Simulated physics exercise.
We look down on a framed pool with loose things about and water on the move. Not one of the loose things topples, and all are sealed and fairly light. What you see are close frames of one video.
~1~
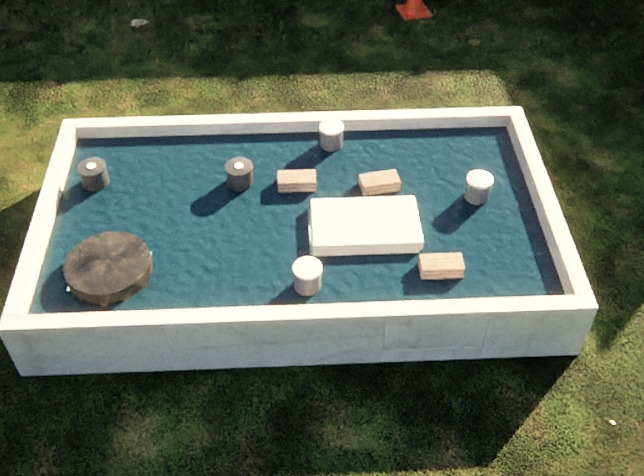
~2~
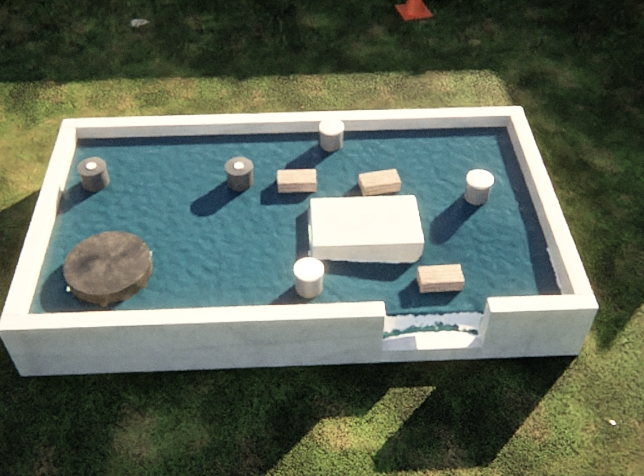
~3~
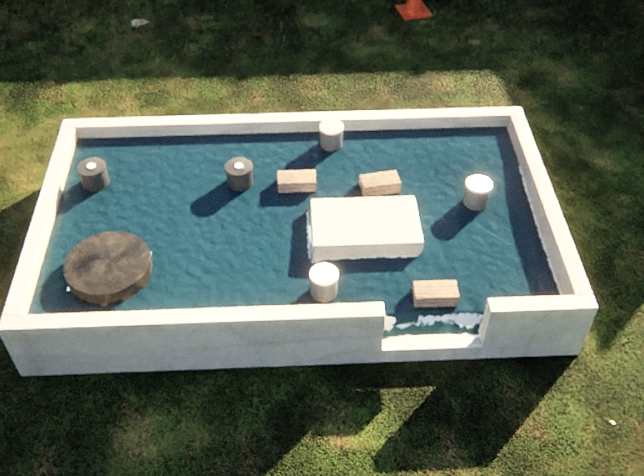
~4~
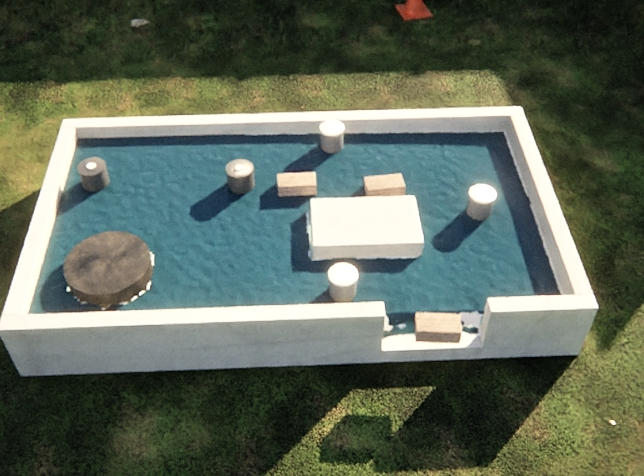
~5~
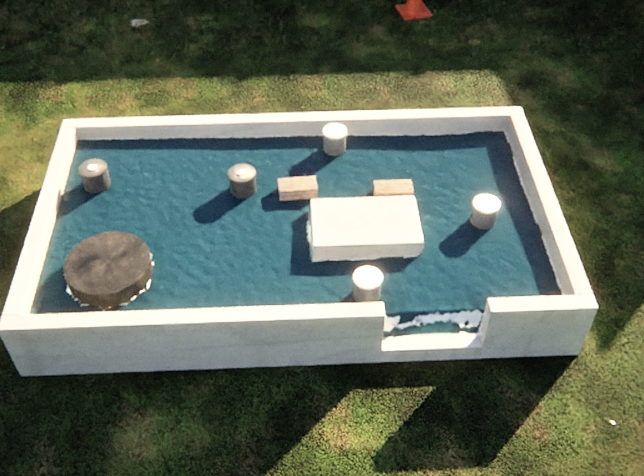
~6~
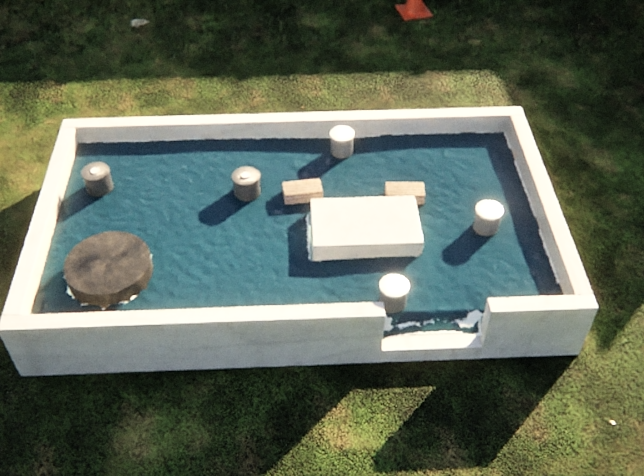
A white-walled rectangular pool of blue water sits on shadowed grass, seen from above by a still camera. A large white block lies right of centre, a dark round slab at the lower left, with white and grey pails and small pinkish-tan blocks around them. A gap opens in the front wall, a nearby block drifts into it and disappears from view, and the front white pail slides right while others shift slightly.
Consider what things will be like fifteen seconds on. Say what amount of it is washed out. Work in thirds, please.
Center third.
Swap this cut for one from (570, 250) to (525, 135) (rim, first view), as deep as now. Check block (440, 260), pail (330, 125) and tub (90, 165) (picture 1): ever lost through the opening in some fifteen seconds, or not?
Swept away, swept away, remains.
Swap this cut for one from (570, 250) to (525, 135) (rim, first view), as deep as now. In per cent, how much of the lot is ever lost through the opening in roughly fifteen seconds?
About 90 %.
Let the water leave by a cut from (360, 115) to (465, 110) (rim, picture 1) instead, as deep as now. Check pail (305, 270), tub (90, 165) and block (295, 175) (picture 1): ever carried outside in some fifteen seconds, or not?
Turn by turn - stays put, stays put, departs.
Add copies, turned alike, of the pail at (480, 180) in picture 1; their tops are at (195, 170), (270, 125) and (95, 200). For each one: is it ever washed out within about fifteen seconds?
Summary in sequence: Never leaves, never leaves, never leaves.
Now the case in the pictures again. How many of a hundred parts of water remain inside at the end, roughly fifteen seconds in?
I'd say close to 54 percent.
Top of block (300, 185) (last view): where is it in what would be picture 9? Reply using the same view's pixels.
My guess is roughly (328, 186).
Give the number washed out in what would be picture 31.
That makes 4.
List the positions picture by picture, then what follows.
The first frame shows a pail at (307, 268) floats; a pail at (480, 179), afloat; 0 of 8 have shifted.
The second frame shows a pail at (309, 269), afloat; a pail at (480, 179) floats; 1 of 8 have shifted.
The third frame shows a pail at (324, 274), afloat, close to its start; a pail at (479, 183) floats; 2 of 8 have shifted.
The fourth frame shows a pail at (343, 274) floats, close to its start; a pail at (483, 193) floats, close to its start; 3 of 8 have shifted.
The fifth frame shows a pail at (368, 277), afloat, a stride from its start; a pail at (487, 203) floats, close to its start; 6 of 8 have shifted.
The sixth frame shows a pail at (394, 285), afloat, a stride from its start; a pail at (490, 209), afloat, close to its start; 7 of 8 have shifted.
A moment on, 2 of 8 are out; 6 afloat.
Next, 3 of 8 are out; 5 afloat.
Later, 4 of 8 are out; 4 afloat.
In the end, 4 of 8 are out; 4 afloat.
